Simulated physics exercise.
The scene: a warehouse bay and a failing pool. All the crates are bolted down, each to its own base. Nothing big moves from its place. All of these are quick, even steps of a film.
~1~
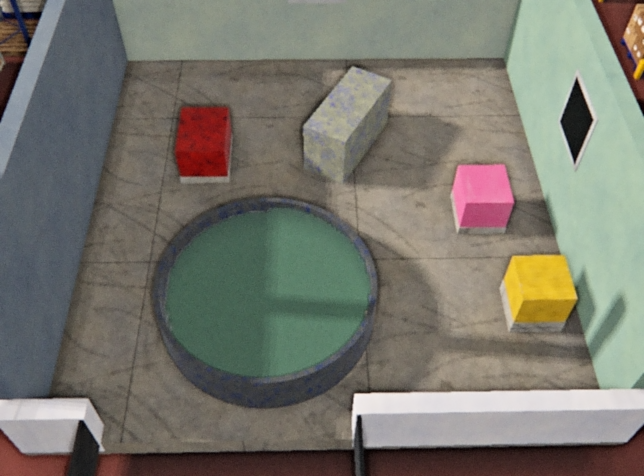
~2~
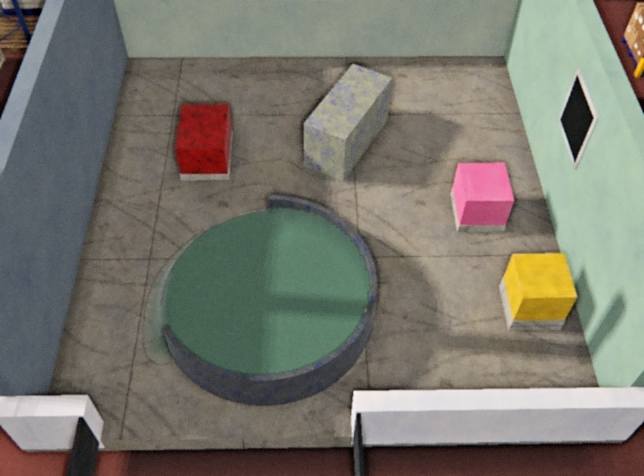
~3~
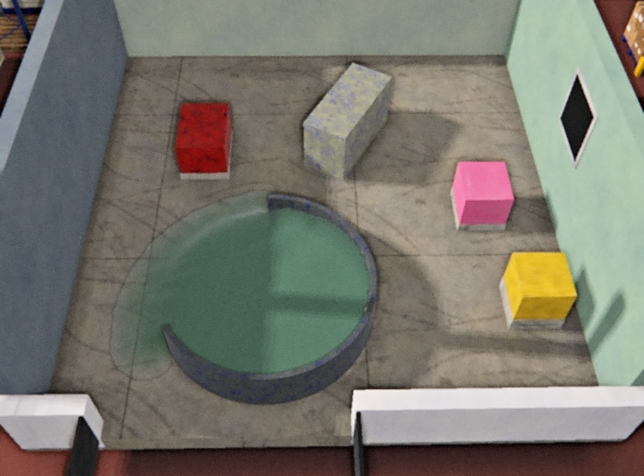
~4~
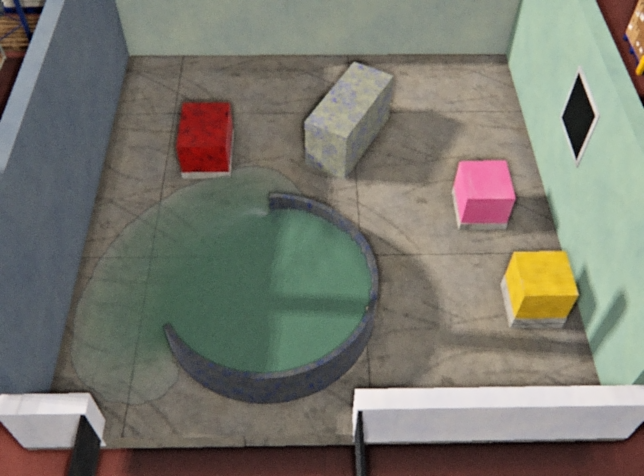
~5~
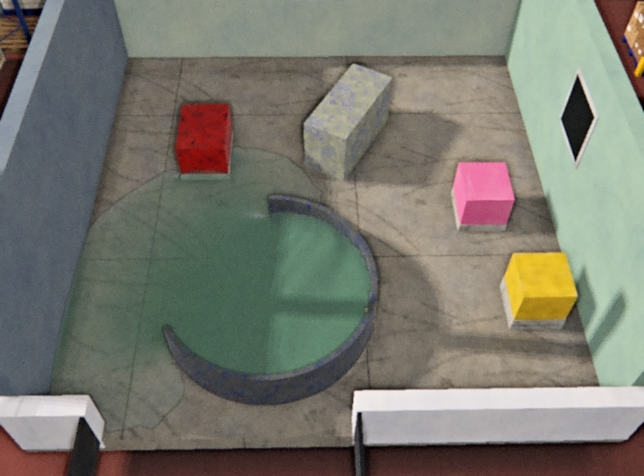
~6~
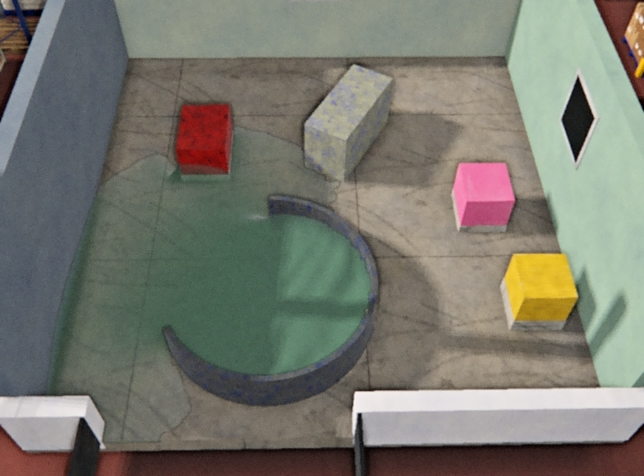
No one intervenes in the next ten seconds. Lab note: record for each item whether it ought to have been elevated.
The pink crate has a tall enough plinth. The red crate has too short a plinth. The yellow crate has a tall enough plinth.
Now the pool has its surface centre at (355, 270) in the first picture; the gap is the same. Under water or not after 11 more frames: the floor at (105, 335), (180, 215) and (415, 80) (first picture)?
Submerged, submerged, untouched.
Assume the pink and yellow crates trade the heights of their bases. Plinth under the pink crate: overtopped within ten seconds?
The pink crate stays out of it.
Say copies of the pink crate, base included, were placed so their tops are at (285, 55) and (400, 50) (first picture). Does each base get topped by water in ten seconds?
One after the other: Is flooded, is flooded.
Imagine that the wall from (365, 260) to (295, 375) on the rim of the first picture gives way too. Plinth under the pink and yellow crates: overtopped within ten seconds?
Pink crate: Overtopped; yellow crate: Overtopped.
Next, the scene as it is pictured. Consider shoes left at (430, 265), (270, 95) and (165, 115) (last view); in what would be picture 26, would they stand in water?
Status by point, in sequence: Unwetted; waterlogged; waterlogged.
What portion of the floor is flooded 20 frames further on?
50 %.
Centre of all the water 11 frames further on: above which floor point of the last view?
At roughly (189, 252).
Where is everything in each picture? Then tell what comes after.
In the first picture, the round pool at (266, 285) is whole and still.
In the second picture, the front is at a hidden place, out from the gap at (185, 261).
In the third picture, water pours out at (185, 261) and has run to (265, 195).
In the fourth picture, the front is at (279, 177), out from the gap at (187, 261).
In the fifth picture, water pours out at (186, 263) and has run to (286, 162).
In the sixth picture, the front is at (243, 131), out from the gap at (187, 264).
A moment on, water covers 30 % of the floor; the pink crate not reached, the red crate water round its plinth, the yellow crate not reached.
Next, water covers 40 % of the floor; the pink crate not reached, the red crate water round its plinth, the yellow crate not reached.
Then, water covers 50 % of the floor; the pink crate not reached, the red crate water round its plinth, the yellow crate not reached.
Later, water covers 75 % of the floor; the pink crate water round its plinth, the red crate water round its plinth, the yellow crate not reached.
In the end, water covers 95 % of the floor; the pink crate stayed above the water, the red crate was topped, the yellow crate stayed above the water.
